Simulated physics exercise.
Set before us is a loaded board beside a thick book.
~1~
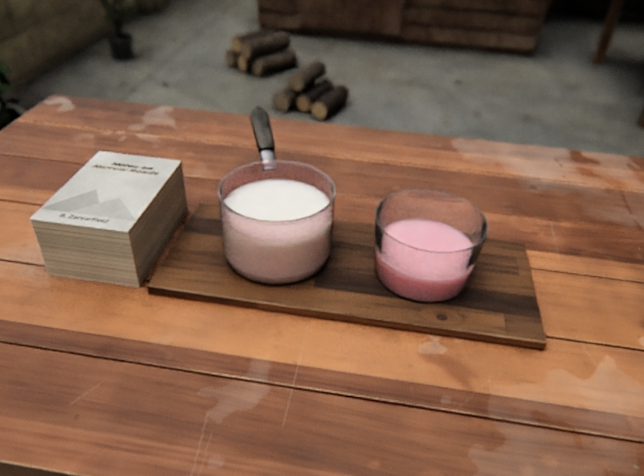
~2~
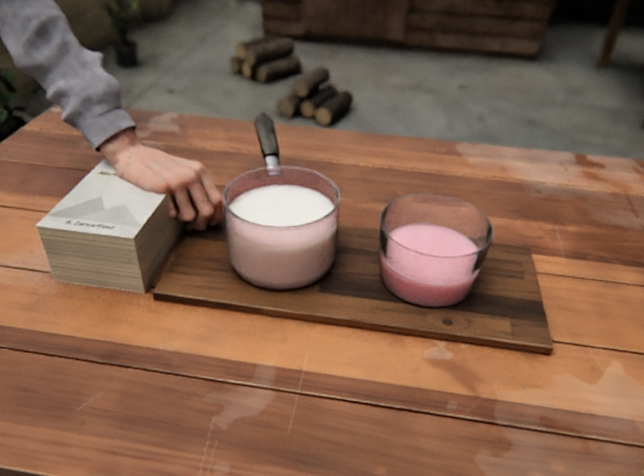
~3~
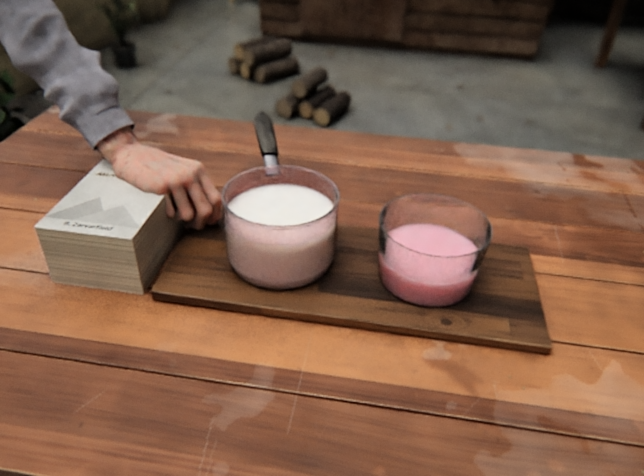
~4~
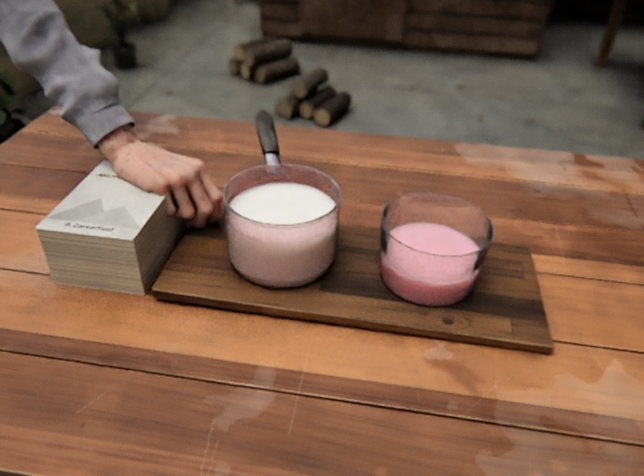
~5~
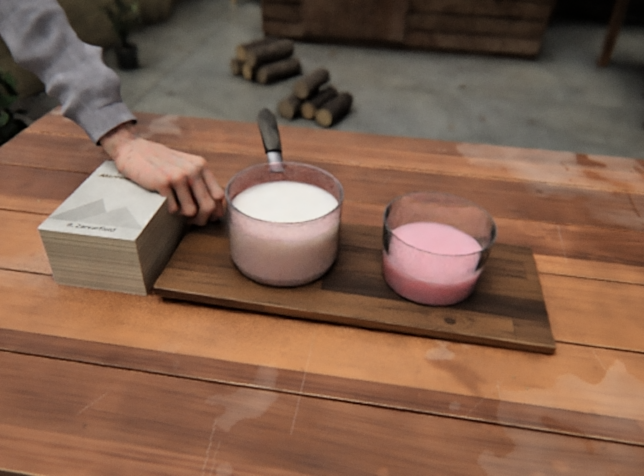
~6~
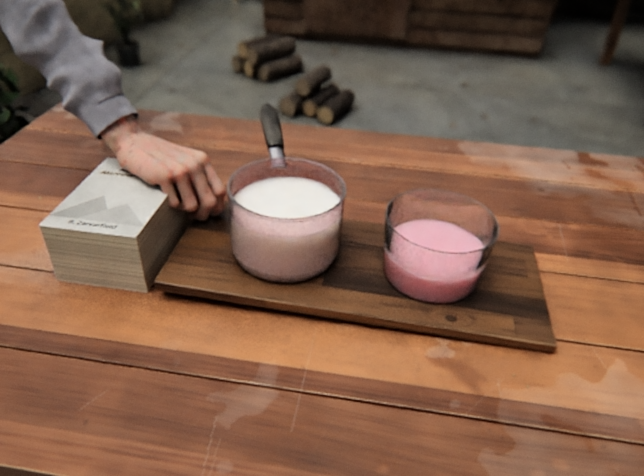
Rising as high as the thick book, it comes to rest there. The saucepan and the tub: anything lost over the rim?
My prediction: On the left the saucepan: Does not overflow, on the right the tub: Does not overflow.
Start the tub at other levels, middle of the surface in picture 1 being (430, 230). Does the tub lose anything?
Lab note - that case gives zero loss.
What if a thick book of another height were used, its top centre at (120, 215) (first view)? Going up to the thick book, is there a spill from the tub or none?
Result: It stays clean.
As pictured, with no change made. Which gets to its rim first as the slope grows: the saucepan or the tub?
Note: The left one.
A moment on, the board slopes by about 7°; saucepan, all is still inside; tub, all is still inside.
Further on, the board slopes by about 13°; saucepan, all is still inside; tub, all is still inside.
When it is over, the board slopes by about 11°, resting on the thick book; saucepan, all is still inside; tub, all is still inside.
